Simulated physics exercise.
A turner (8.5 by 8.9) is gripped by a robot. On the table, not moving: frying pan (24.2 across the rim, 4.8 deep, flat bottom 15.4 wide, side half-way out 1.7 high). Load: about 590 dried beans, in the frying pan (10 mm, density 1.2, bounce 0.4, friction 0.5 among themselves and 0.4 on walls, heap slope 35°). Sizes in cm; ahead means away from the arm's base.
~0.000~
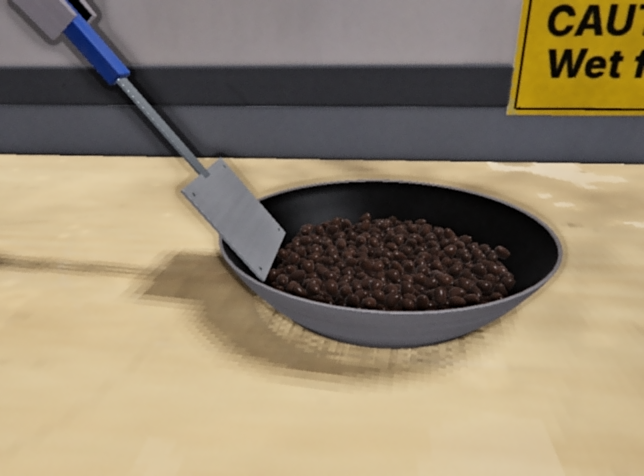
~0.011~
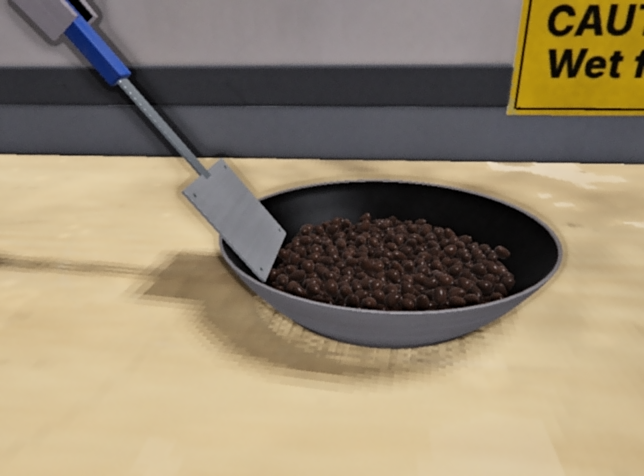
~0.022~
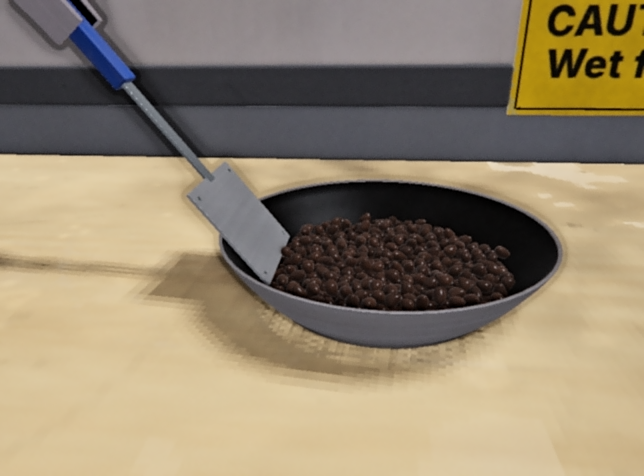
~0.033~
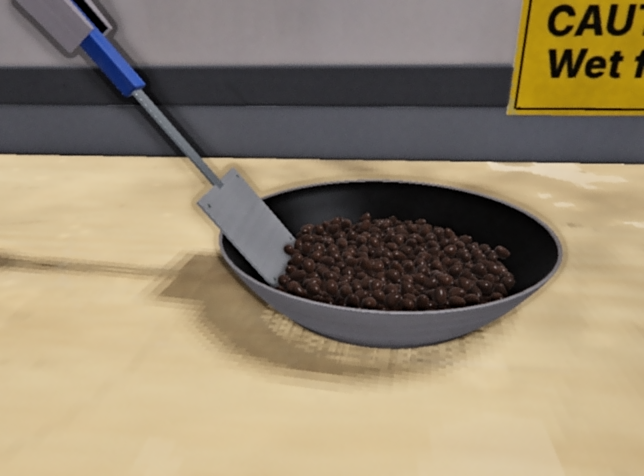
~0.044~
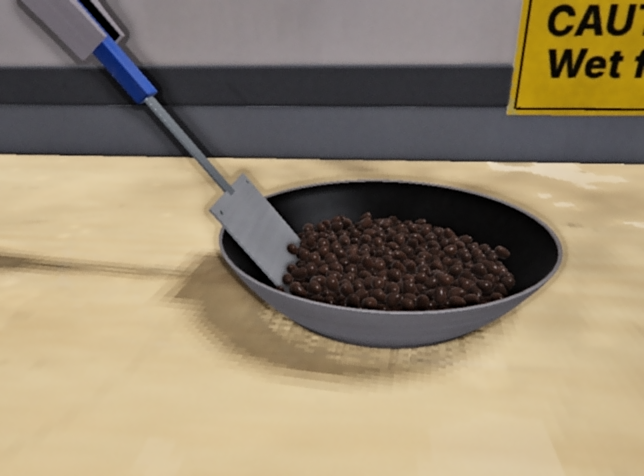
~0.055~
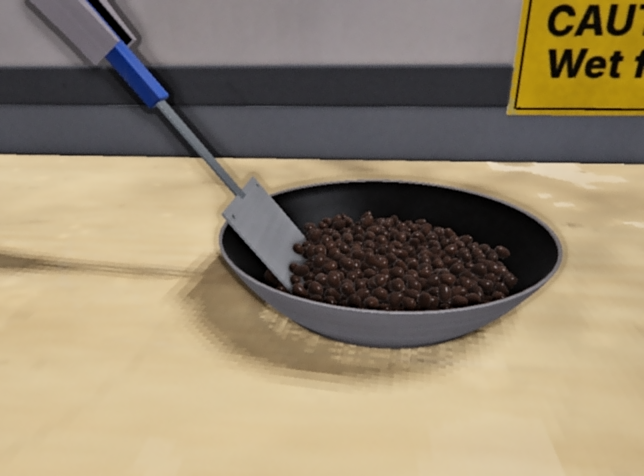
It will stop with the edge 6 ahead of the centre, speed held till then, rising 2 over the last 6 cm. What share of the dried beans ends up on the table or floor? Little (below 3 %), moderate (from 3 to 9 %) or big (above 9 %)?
On the table or floor the share is moderate, from 3 to 9 %.
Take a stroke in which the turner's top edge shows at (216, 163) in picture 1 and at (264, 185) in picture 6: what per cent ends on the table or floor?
About 20 per cent.
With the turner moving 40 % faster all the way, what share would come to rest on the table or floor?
Then about 20 per cent.
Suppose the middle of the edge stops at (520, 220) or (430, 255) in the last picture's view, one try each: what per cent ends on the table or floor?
About 40 and 0 per cent.
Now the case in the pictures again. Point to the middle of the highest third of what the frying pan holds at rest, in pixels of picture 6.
Around (493, 243).
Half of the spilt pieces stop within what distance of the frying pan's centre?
Roughly 18 cm.
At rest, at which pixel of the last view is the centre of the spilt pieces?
Near (599, 276).
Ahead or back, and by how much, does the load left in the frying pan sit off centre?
Some 4.5 cm ahead.
By 0.11 s, sloping 52°, highest piece 6 above the table; 586 in the frying pan.
By 0.16 s, sloping 52°, highest piece 7 above the table; 586 in the frying pan.
By 0.39 s, sloping 52°, highest piece 6 above the table; 552 in the frying pan, 33 on the table or floor, 1 on the blade or in flight.
By 1.44 s, sloping 52°, highest piece 6 above the table; 551 in the frying pan, 35 on the table or floor.
Final count, 551 in the frying pan, 35 on the table or floor. That is 6 % on the table or floor.
